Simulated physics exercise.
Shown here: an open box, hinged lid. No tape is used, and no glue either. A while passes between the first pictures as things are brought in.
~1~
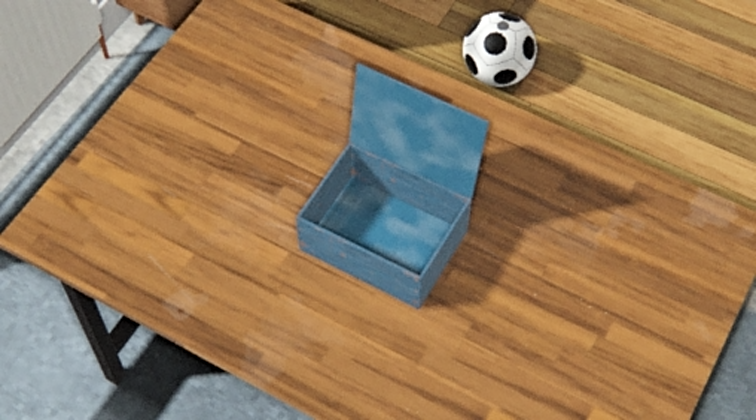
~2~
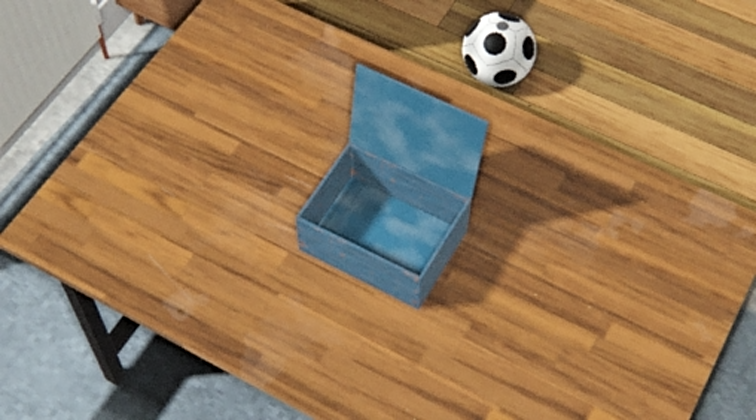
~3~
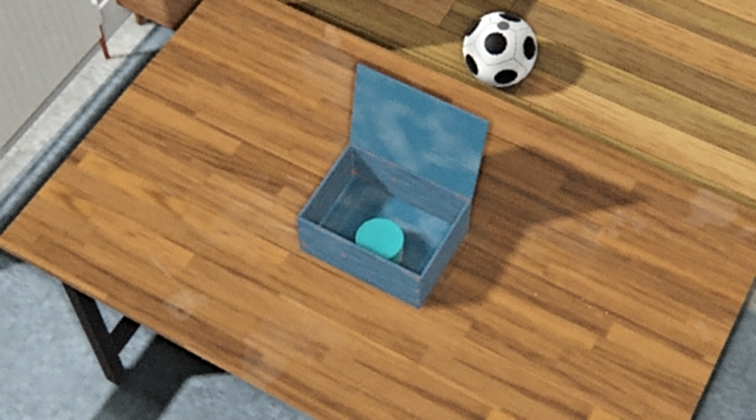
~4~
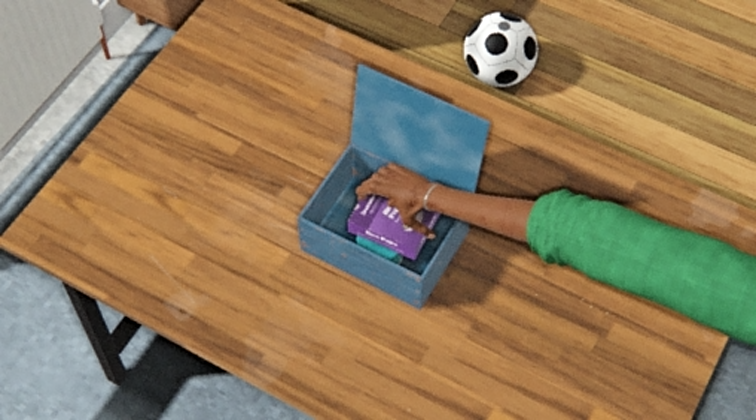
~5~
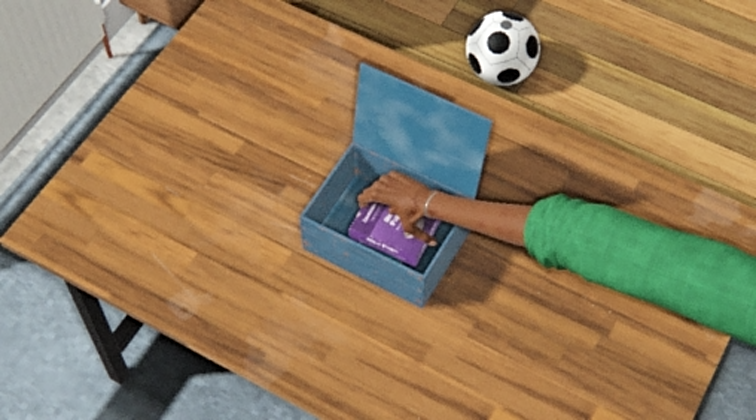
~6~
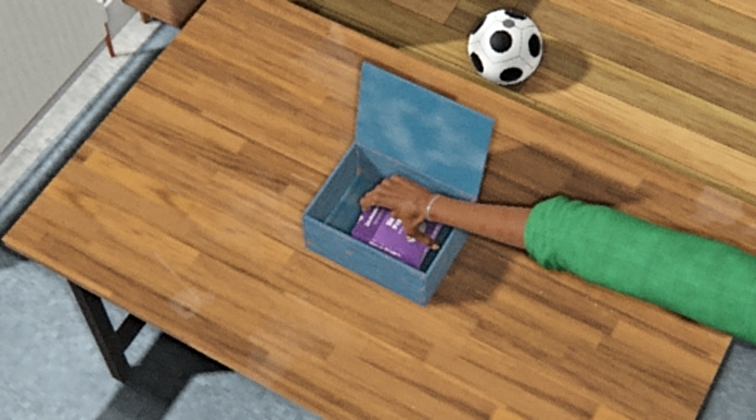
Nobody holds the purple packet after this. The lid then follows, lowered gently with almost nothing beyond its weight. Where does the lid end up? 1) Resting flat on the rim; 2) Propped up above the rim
Resting flat on the rim (1).
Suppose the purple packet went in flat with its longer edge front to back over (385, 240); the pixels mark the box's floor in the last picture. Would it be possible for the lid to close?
Well, in that case it fits down fine.
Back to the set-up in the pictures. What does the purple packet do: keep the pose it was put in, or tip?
By the end the purple packet has kept its angle.
Then, 1.30 s later than the last frame, lid 80° above the rim.
Then, 1.70 s later than the last frame, lid 47° above the rim.
Then, 2.00 s later than the last frame, lid 8° above the rim.
When it is over, lid shut; both as before. End places, in pixels of the last picture, purple packet near (398, 228).
